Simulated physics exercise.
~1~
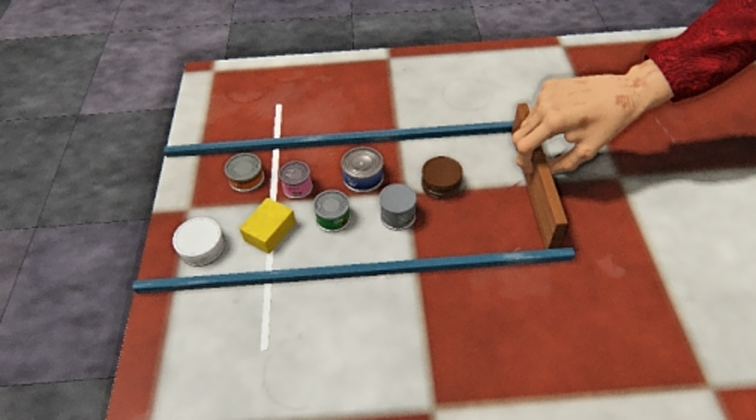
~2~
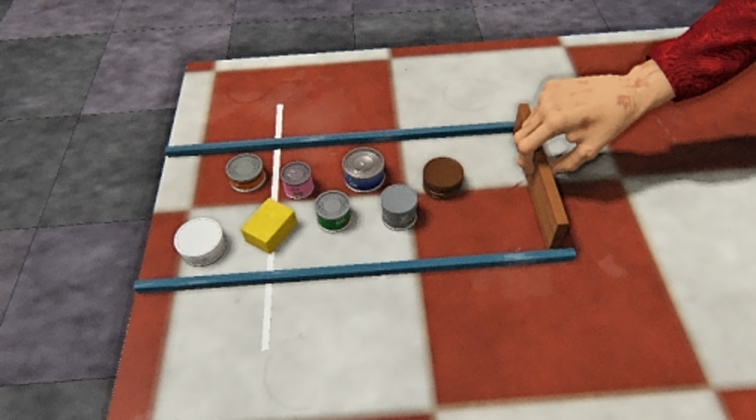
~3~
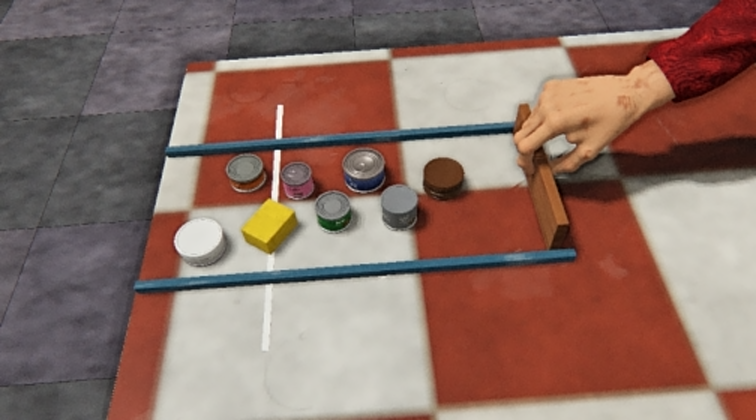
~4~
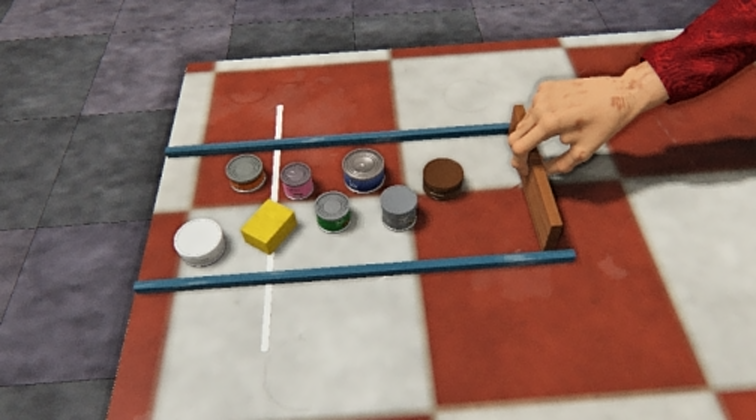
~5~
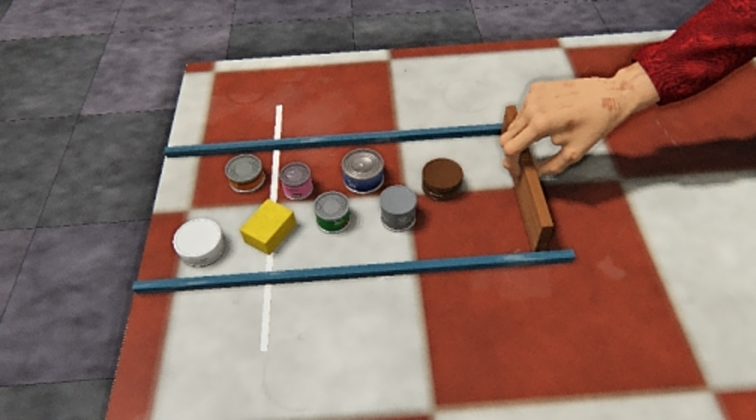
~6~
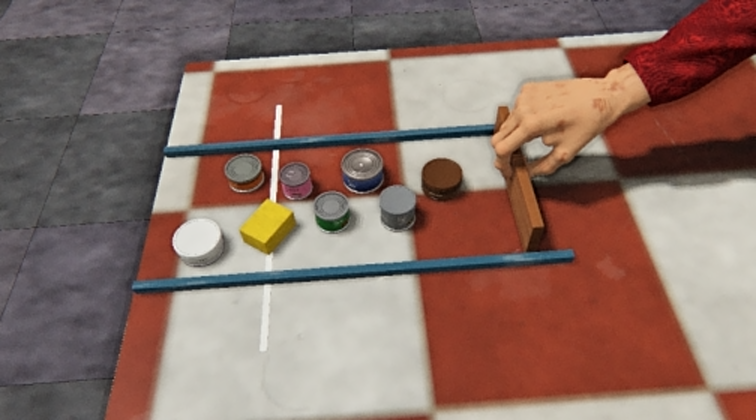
A hand slides a wooden board slightly left between two blue rails while the pots stay still.
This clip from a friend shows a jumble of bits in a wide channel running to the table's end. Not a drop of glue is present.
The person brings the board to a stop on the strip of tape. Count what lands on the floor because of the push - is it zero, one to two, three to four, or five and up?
The push drops not a single one off the table.
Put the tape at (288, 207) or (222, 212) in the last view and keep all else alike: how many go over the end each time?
First 0, second 1.
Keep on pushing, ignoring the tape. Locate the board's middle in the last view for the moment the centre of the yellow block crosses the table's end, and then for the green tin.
Around (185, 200), then around (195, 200).
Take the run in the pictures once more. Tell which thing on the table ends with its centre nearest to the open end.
Answer: The white pot.
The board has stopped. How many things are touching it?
Number in contact with it: 3.
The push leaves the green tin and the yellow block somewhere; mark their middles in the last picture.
Green tin at about (221, 209), yellow block at about (203, 236).
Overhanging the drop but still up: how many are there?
Count of overhanging things: 0.
Early on, none off yet; white pot at rest near (200, 243); orange tin at rest near (245, 173); yellow block at rest near (268, 227).
A while later, none off yet; white pot at rest near (200, 243); orange tin at rest near (245, 173); yellow block moving near (257, 228).
Finally, the number that fall off is zero.
